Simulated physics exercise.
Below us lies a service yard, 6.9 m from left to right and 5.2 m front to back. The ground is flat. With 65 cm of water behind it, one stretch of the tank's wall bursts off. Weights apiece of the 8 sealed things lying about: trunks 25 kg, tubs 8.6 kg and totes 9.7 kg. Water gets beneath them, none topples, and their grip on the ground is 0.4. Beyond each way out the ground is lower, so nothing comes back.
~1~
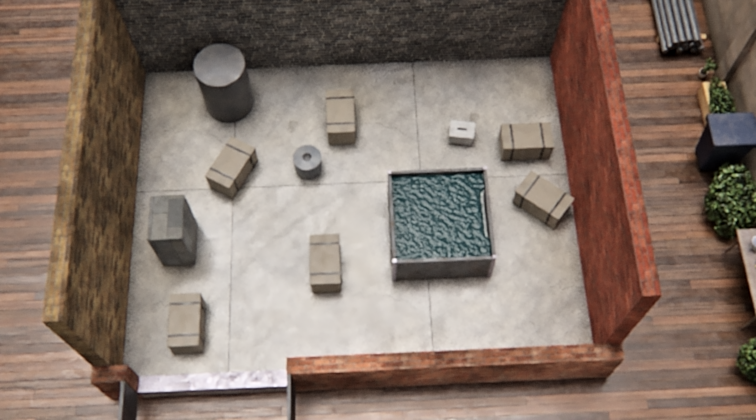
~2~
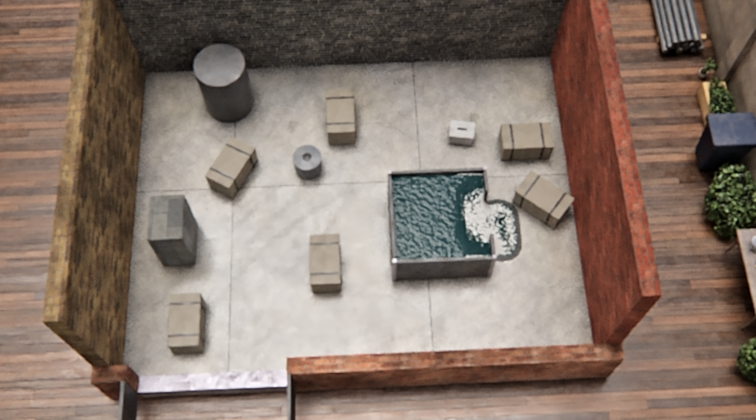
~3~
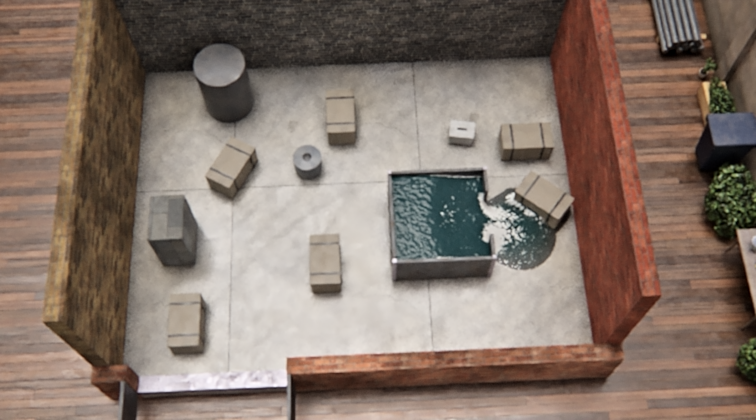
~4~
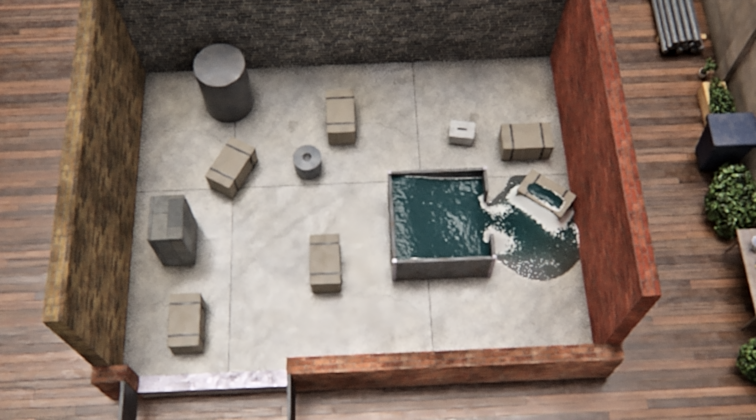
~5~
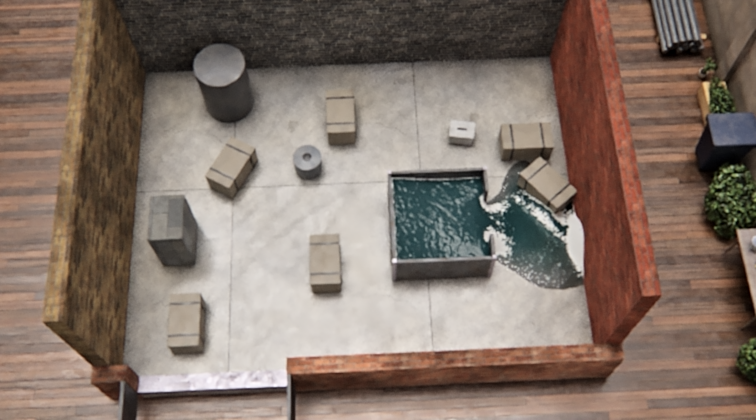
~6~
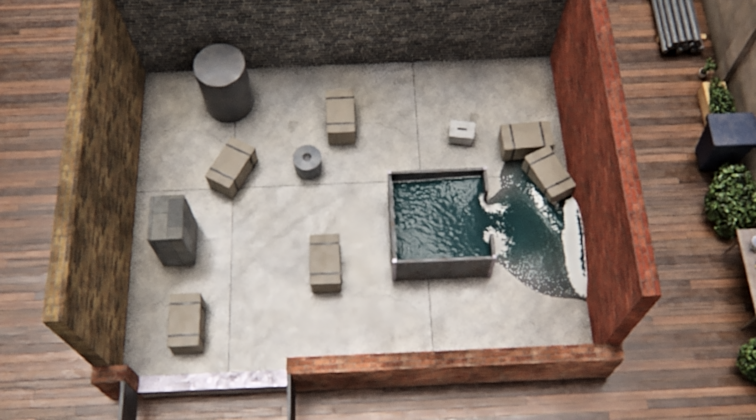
Water bursting from the right side of a square tank in a walled yard, spreading rightward and pushing a nearby box.
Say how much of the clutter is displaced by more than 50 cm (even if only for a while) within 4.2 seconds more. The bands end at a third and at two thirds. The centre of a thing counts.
It is not even a third.
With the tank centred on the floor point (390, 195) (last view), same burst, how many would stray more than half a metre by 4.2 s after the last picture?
Then 2.
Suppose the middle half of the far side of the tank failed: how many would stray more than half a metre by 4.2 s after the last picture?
Then 4.
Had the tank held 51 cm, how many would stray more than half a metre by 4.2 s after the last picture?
In that case 2 of them.
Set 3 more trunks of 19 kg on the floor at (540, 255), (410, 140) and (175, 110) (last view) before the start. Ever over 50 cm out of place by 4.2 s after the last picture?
In turn: Past it, less, less.
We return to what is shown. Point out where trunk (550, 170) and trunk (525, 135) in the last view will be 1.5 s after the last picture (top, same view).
Near (535, 96) and (491, 90).
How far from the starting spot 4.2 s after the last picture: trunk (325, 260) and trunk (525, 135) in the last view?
In that order: 0 cm, 250 cm.
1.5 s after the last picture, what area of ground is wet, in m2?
About 9.5 m2.
Then, 0.4 s after the last picture 1 of 8 are over 50 cm from their spots; 0 afloat.
Then, 1.5 s after the last picture 2 of 8 are over 50 cm from their spots; 1 afloat.
Then, 2.8 s after the last picture 2 of 8 are over 50 cm from their spots; 1 afloat.
Then, 4.2 s after the last picture 2 of 8 are over 50 cm from their spots, and 2 have been at some point; 0 afloat.
